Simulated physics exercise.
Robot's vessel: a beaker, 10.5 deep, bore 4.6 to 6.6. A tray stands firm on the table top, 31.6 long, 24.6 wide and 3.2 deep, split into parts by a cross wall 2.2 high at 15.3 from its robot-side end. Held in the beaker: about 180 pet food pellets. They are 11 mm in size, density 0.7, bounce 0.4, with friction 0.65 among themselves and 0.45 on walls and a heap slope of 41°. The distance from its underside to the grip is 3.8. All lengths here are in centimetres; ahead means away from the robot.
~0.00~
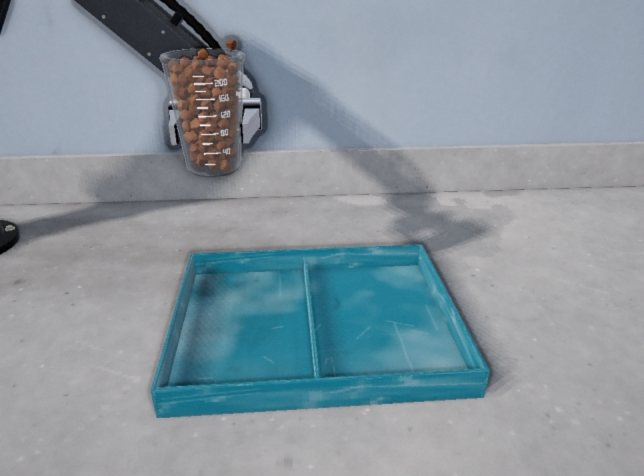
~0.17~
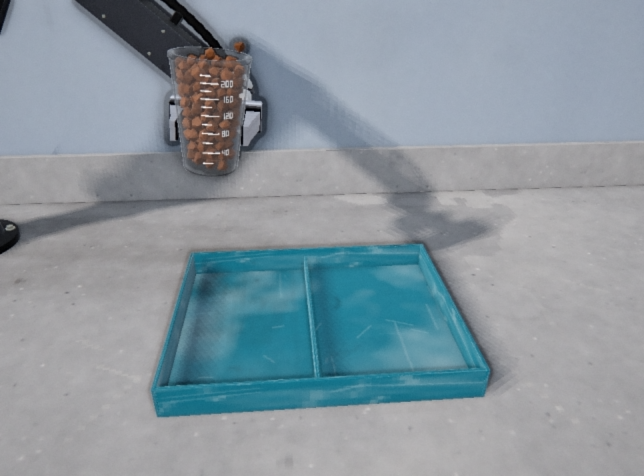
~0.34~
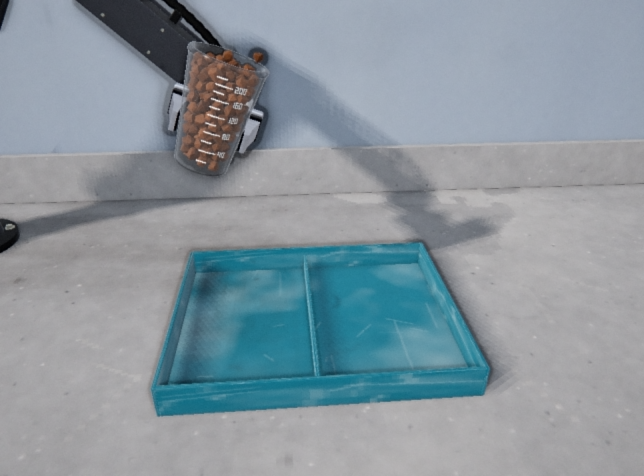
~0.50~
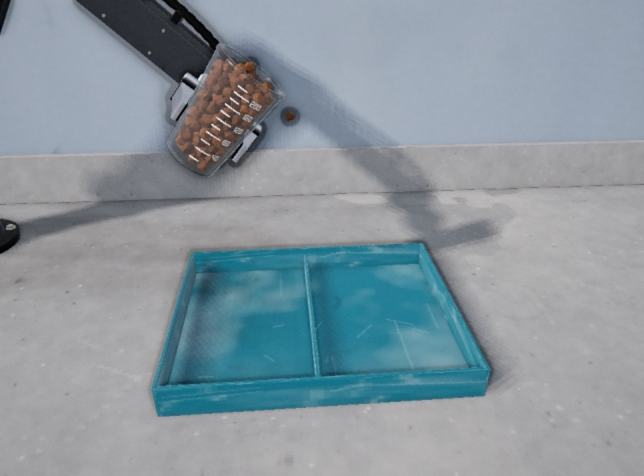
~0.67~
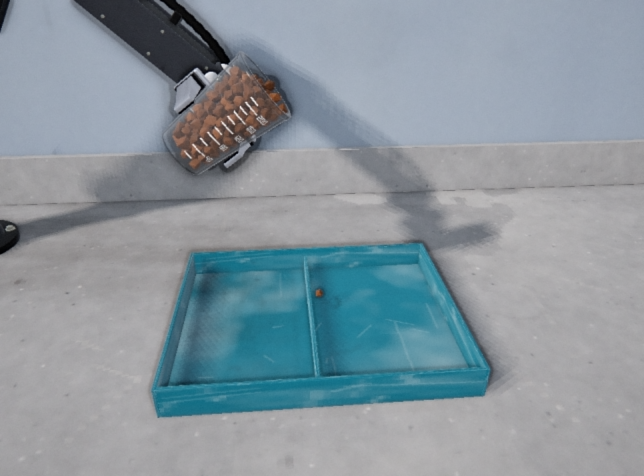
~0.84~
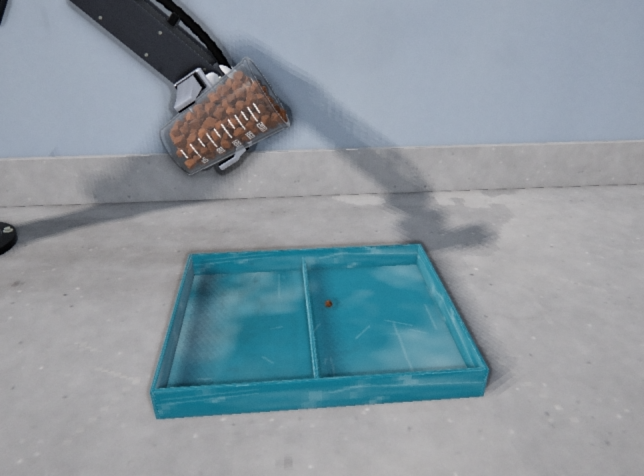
A clear beaker filled with brown pellets is held by a dark robot arm at the upper left, seen from slightly above against a pale blue wall. Below it, a teal tray with one dividing wall rests on a grey surface. The arm tilts the beaker steadily to the right, and one pellet drops into the tray's right part while the camera stays still.
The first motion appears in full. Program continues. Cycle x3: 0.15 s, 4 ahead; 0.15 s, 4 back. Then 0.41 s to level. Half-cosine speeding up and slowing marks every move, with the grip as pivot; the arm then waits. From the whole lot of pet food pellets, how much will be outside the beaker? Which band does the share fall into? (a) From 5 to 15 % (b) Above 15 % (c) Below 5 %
a.
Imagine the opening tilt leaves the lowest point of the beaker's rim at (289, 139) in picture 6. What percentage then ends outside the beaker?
I'd put it at roughly 35 %.
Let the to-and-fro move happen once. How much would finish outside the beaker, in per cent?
Roughly 5 percent.
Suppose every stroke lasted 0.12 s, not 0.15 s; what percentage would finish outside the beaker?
It would be some 25 %.
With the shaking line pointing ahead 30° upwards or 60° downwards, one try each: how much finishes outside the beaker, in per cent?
Try one gives about 20 in a hundred, try two about 0 in a hundred.
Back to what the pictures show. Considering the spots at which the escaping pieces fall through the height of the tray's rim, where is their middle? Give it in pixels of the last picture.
Look at roughly (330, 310) in the last picture.
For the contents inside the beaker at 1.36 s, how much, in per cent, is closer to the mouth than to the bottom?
60 %.
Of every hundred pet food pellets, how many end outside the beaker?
The share is close to 8 per cent.
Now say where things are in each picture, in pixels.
The beaker middle at (209, 116), level; upper third of the load around (205, 75), from x 175 to 235, top at y 45; 178 in the beaker, in the first frame.
The beaker middle at (211, 115), tilted 6° forward; upper third of the load around (210, 74), from x 180 to 240, top at y 45, in the second frame.
The beaker middle at (214, 115), tilted 20° forward; upper third of the load around (220, 76), from x 185 to 260, top at y 55, in the third frame.
The beaker middle at (219, 118), tilted 39° forward; upper third of the load around (234, 86), from x 180 to 290, top at y 65; 177 in the beaker, 1 in flight or on a rim, in the fourth frame.
The beaker middle at (222, 121), tilted 53° forward; upper third of the load around (240, 94), from x 180 to 320, top at y 75; 177 in the beaker, 1 in the far-side part, in the fifth frame.
The beaker middle at (221, 123), tilted 59° forward; upper third of the load around (240, 99), from x 175 to 330, top at y 75; 177 in the beaker, 1 in the far-side part, in the sixth frame.
After 1.36 s, tilted 59° forward, highest piece 29 above the table; 169 in the beaker, 5 in the far-side part, 2 in the robot-side part, 2 in flight or on a rim.
After 1.89 s, tilted 42° forward, highest piece 29 above the table; 165 in the beaker, 8 in the far-side part, 3 in the robot-side part, 2 in flight or on a rim.
After 2.35 s, level, highest piece 31 above the table; 164 in the beaker, 10 in the far-side part, 4 in the robot-side part.
After 3.40 s, level, highest piece 31 above the table; 164 in the beaker, 10 in the far-side part, 4 in the robot-side part.
In the end, 164 in the beaker, 10 in the far-side part, 4 in the robot-side part. That is 8 % outside the beaker.
